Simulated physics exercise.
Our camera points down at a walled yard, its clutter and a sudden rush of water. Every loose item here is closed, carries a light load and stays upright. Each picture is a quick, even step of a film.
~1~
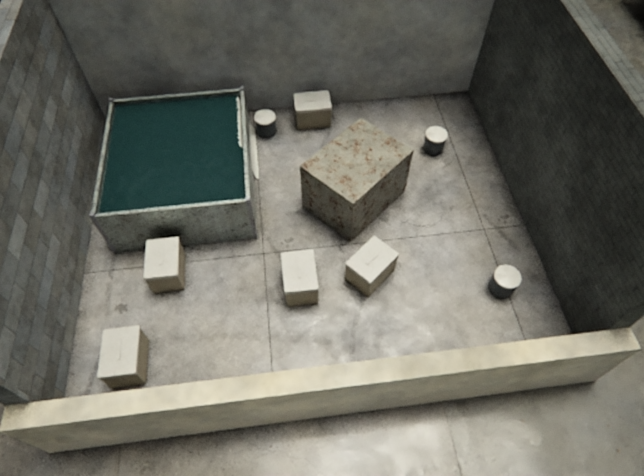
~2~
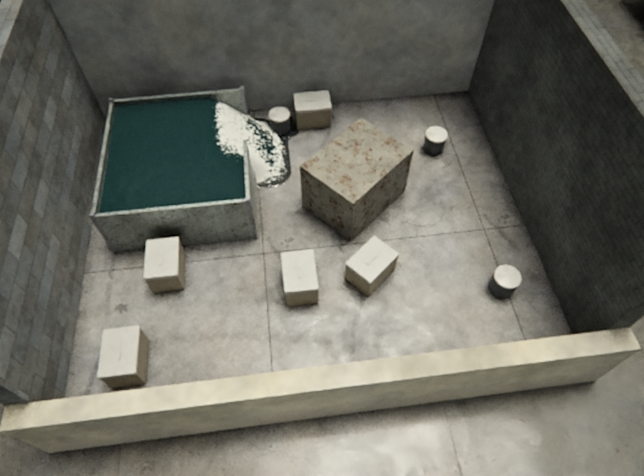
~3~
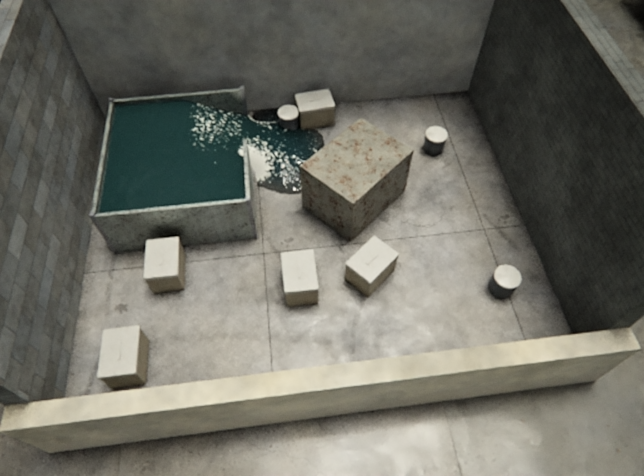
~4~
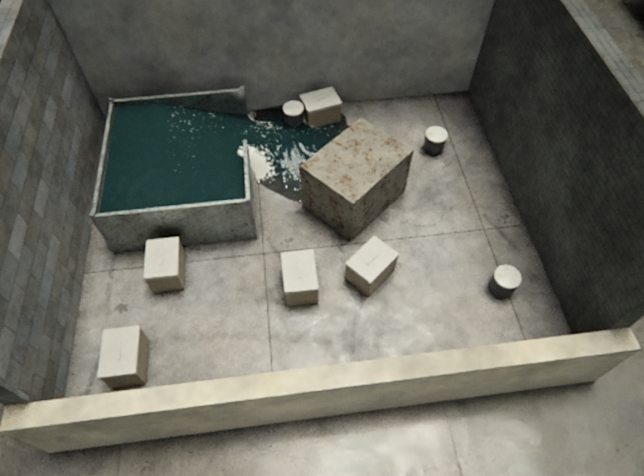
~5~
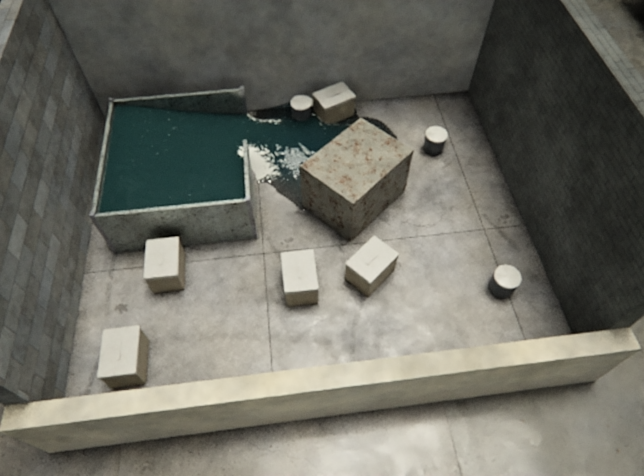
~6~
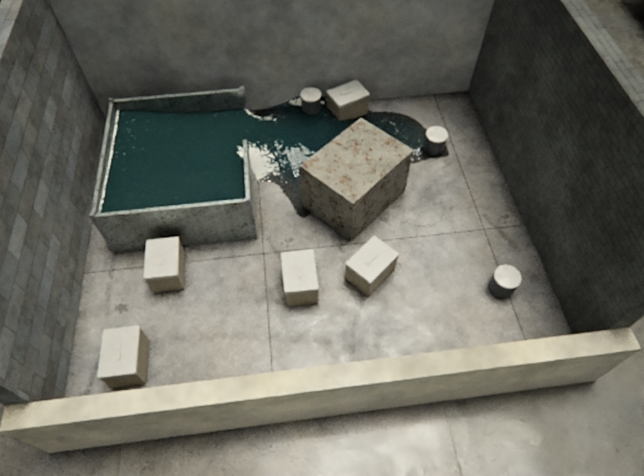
Green water pouring from a walled tank across a concrete yard, pushing a small pail and a pale box rightward along the back wall.
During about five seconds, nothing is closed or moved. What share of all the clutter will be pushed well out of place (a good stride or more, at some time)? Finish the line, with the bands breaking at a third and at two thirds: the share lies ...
The share lies between a third and two thirds.
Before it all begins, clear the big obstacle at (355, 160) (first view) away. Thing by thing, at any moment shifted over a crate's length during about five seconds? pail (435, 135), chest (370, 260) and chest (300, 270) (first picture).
One by one: Cleared the mark; remained nearby; remained nearby.
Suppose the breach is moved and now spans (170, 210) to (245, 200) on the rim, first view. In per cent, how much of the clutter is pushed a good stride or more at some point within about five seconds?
Near 80 %.
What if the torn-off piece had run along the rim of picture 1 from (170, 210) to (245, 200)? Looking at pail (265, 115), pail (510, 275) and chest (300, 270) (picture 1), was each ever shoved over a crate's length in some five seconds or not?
Same order as named: Not sent that far; sent that far; sent that far.
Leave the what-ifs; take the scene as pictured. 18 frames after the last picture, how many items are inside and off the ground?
So that is 4.
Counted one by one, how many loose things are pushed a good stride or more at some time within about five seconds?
5.
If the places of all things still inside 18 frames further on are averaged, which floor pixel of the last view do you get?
The remaining things centre around (343, 295).
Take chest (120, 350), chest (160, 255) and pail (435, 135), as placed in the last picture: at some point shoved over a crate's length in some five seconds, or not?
Short of that; short of that; goes that far.
A moment on, 3 of 8 are well off their spots; 2 afloat.
Next, 3 of 8 are well off their spots; 3 afloat.
Later, 4 of 8 are well off their spots; 4 afloat.
In the end, 5 of 8 are well off their spots, and 5 have been at some point; 6 afloat.
